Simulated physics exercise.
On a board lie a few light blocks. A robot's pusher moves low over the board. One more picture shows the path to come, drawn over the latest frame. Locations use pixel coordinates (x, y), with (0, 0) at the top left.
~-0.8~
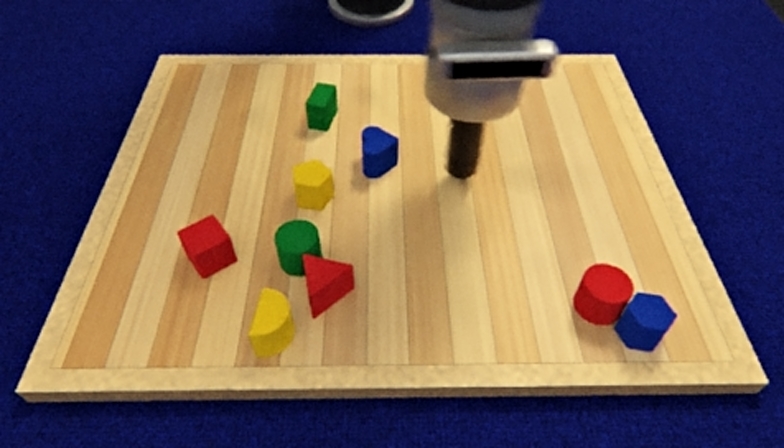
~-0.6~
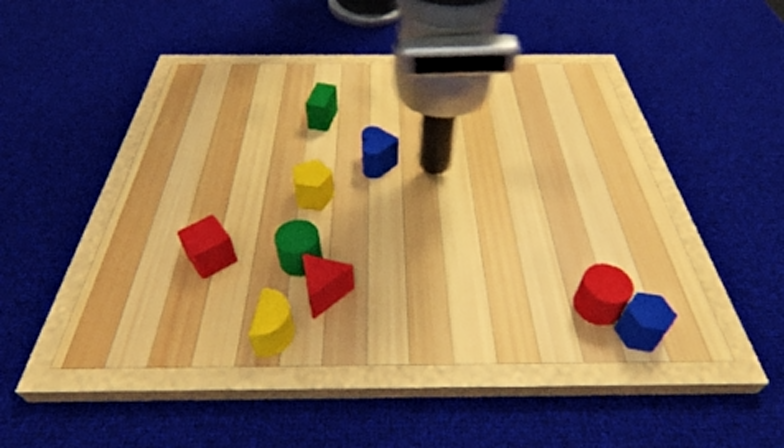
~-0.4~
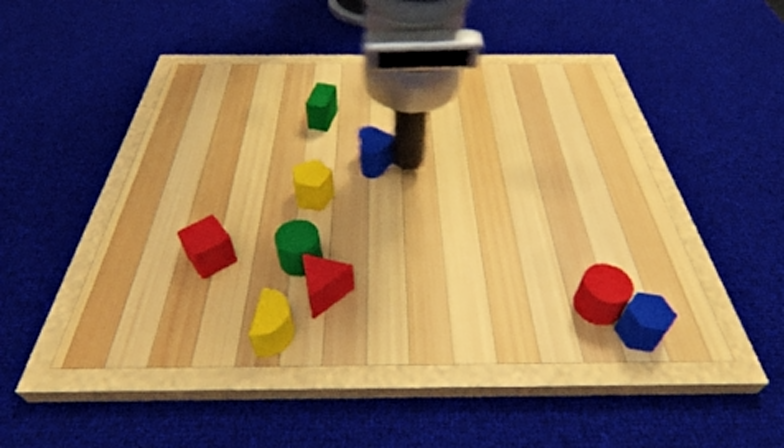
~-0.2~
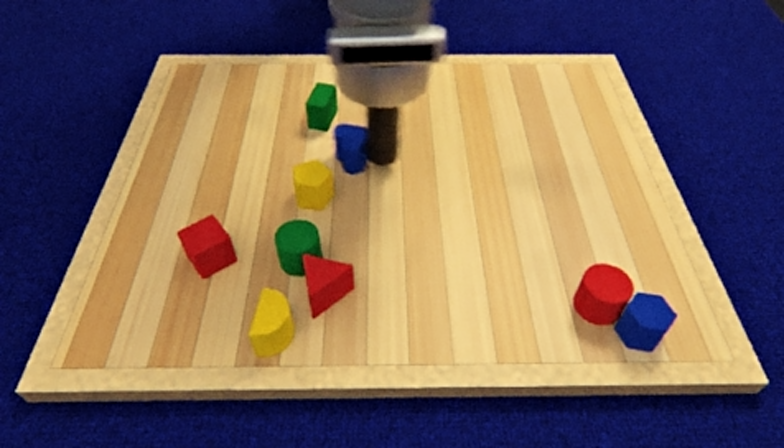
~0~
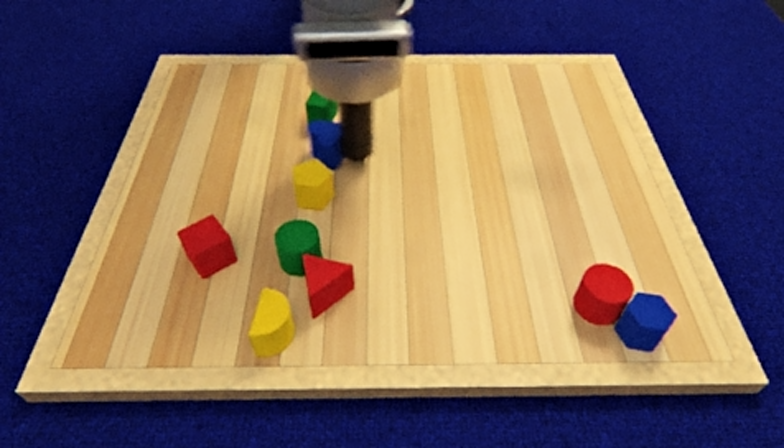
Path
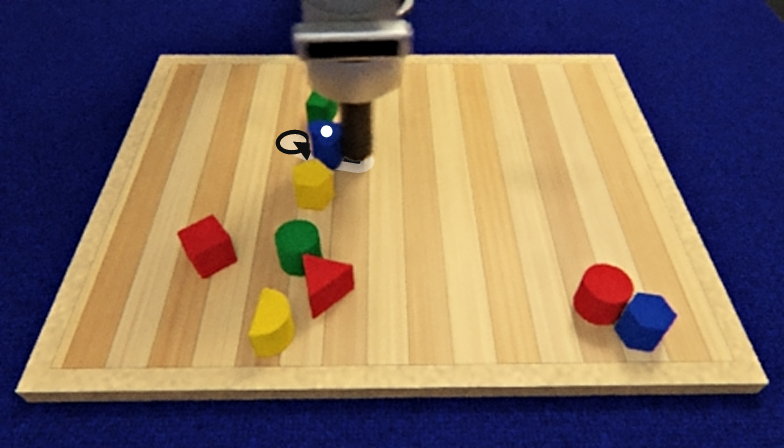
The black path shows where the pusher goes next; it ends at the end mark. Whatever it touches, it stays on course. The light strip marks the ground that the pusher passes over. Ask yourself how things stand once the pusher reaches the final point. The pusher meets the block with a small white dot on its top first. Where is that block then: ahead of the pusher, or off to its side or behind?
My prediction: In front.
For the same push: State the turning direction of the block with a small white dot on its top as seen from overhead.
Answer: Anticlockwise.
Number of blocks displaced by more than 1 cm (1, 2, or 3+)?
My answer is one.
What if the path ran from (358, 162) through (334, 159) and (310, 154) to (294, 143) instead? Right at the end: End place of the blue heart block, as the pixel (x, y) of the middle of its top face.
Somewhere near (258, 119).
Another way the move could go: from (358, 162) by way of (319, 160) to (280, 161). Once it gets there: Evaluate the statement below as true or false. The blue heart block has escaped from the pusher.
False
The drawn path runs from (358, 162) through (323, 155) to (293, 142); the dot is on the blue heart block.
What follows on the original path. Halfway along, pusher at (322, 144); blue heart block at (290, 125).
At the end, pusher at (292, 132); green oblong block not moved; blue heart block at (257, 117), turned 30° anticlockwise.
